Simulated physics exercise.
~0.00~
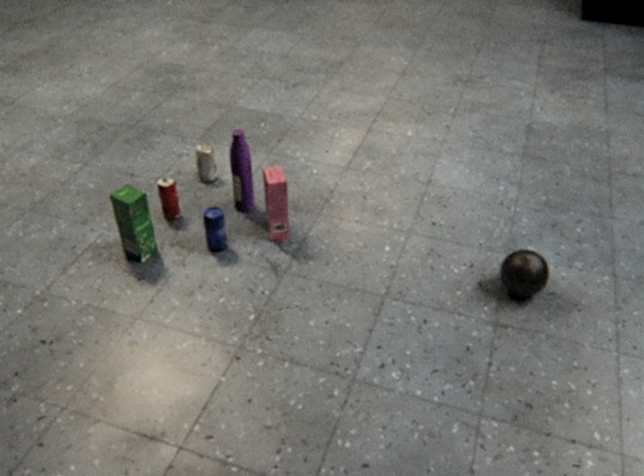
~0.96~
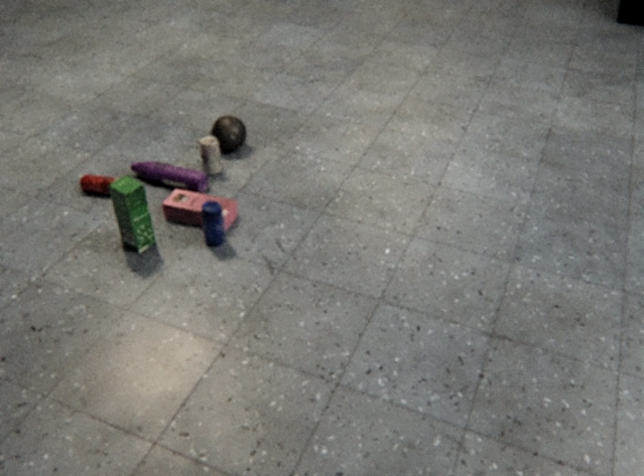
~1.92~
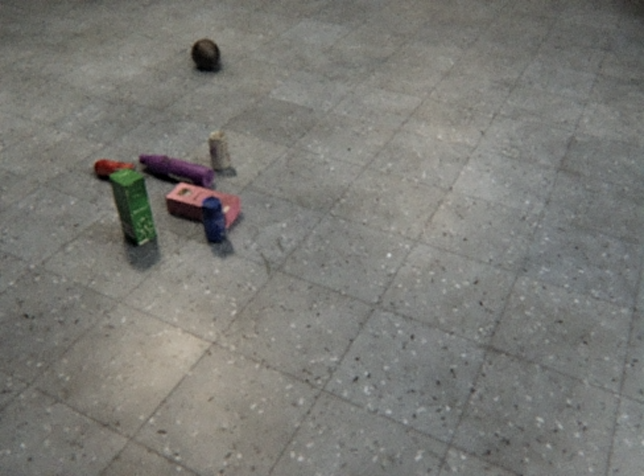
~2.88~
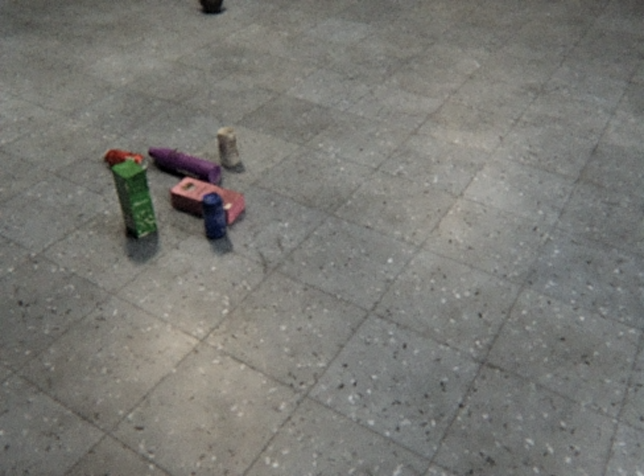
A dark ball sits at the right on a grey, speckled tile floor, seen from above at an angle by a slowly drifting camera. To the left stand a green carton, a red can, a white can, a tall purple bottle, a pink carton and a blue can. The ball rolls left and away through the group, and the purple bottle, pink carton and red can end up on their sides. It passes behind the white can and keeps rolling toward the far edge. At the end it is barely visible at the top, while the green carton, blue can and white can still stand.
